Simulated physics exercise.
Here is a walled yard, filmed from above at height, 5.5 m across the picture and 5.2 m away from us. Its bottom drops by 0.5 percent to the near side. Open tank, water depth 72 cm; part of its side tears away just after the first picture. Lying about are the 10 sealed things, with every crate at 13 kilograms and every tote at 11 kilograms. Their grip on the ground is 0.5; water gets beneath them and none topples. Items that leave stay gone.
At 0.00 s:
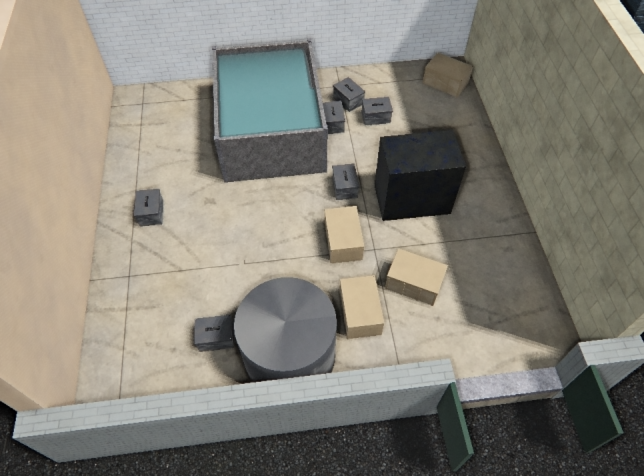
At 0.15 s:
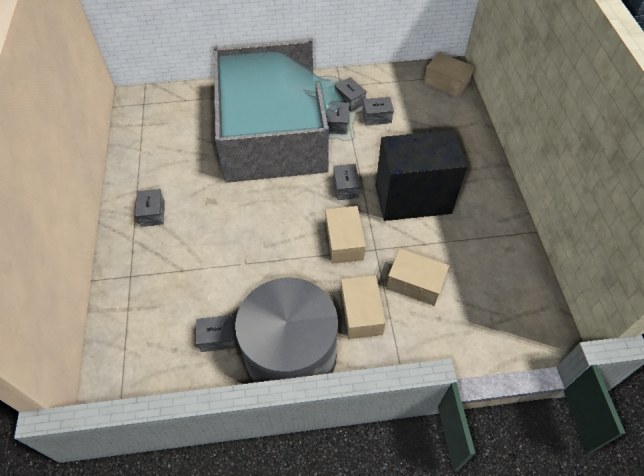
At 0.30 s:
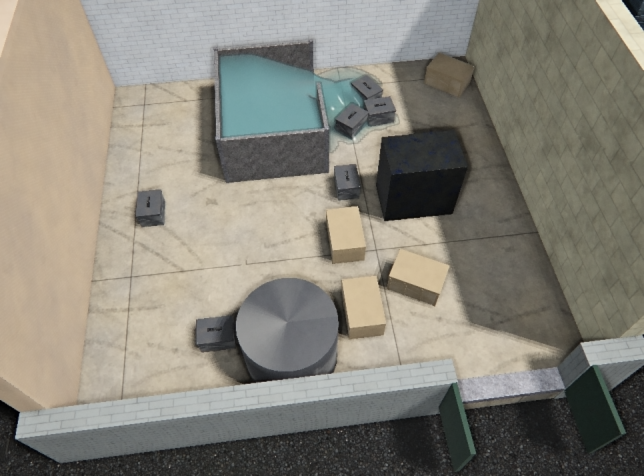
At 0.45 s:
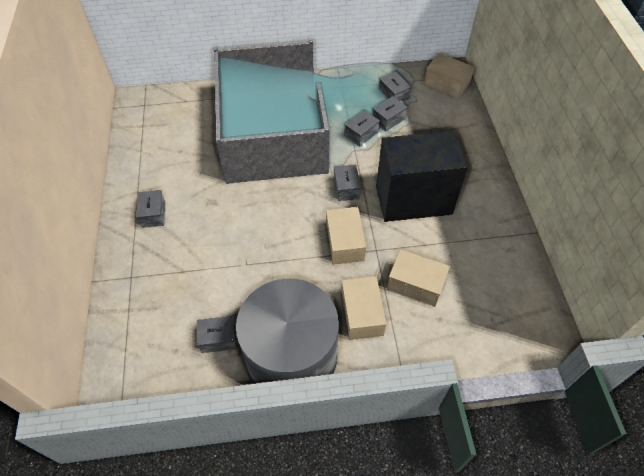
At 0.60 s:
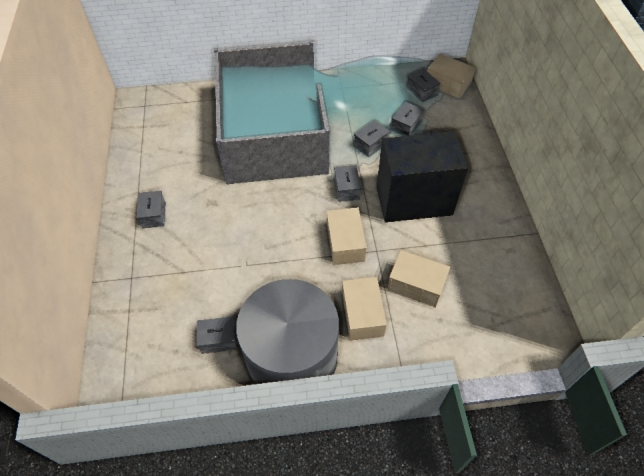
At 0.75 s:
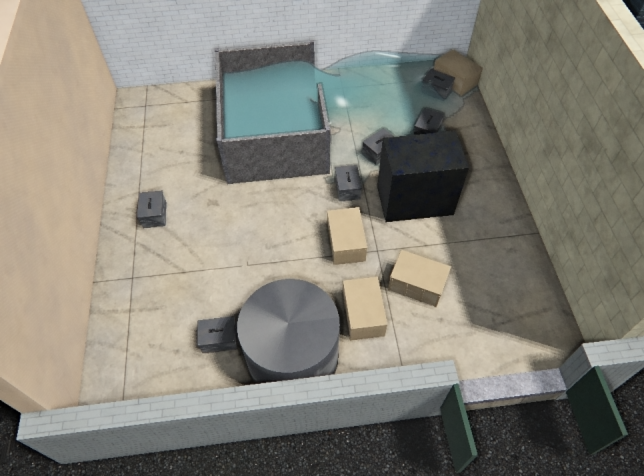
To begin with, an open tank of blue-green water stands by the back wall of a walled yard, among grey totes and tan boxes. Its right side breaks open and water pours out, spreading rightward across the floor, pushing three nearby totes away toward the black block and the back right corner.
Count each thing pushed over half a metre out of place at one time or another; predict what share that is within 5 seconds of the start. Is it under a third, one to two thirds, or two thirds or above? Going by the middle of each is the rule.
I'd guess the moved share is a medium one, a third to two thirds.
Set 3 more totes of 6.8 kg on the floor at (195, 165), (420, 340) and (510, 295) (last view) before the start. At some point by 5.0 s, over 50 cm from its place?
First stays inside, second stays inside, third goes beyond.
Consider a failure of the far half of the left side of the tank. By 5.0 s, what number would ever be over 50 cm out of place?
The answer then is 2.
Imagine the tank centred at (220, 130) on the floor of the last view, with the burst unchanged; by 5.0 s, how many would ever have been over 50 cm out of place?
That gives 4 of them.
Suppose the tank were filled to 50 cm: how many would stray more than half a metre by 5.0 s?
That would give 4.
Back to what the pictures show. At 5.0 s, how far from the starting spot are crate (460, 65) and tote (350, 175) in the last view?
Result, in order: Gone out; 20 cm.
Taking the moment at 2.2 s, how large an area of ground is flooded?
My estimate is roughly 10.0 m2.
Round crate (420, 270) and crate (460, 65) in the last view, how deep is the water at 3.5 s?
3 and 9 cm.
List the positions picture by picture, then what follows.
The first picture shows a tote at (349, 88), on the bottom; a tote at (333, 111) rests on the ground; water covers 2.3 m2; 0 of 10 have shifted.
The second picture shows a tote at (351, 88) rests on the ground; a tote at (338, 112) rests on the ground, 6 cm from its start; 2.8 m2 under water; 1 of 10 have shifted.
The third picture shows a tote at (367, 86), on the bottom, 25 cm from its start; a tote at (352, 115) rests on the ground, 26 cm from its start; 3.4 m2 under water; 2 of 10 have shifted.
The fourth picture shows a tote at (395, 83), on the bottom, 68 cm from its start; a tote at (362, 122) rests on the ground, 44 cm from its start; water covers 4.2 m2; 3 of 10 have shifted.
The fifth picture shows a tote at (424, 79) rests on the ground, 112 cm from its start; a tote at (372, 133), on the bottom, 64 cm from its start; 5.0 m2 under water; 3 of 10 have shifted.
The sixth picture shows a tote at (439, 79), on the bottom, 133 cm from its start; a tote at (381, 141), on the bottom, 81 cm from its start; 5.8 m2 under water; 4 of 10 have shifted.
After 1.1 s 3 of 10 are over 50 cm from their spots; 1 afloat.
After 2.2 s 4 of 10 are over 50 cm from their spots; 2 afloat.
After 3.5 s 4 of 10 are over 50 cm from their spots; 2 afloat.
After 5.0 s 4 of 10 are over 50 cm from their spots, and 4 have been at some point; 1 afloat.
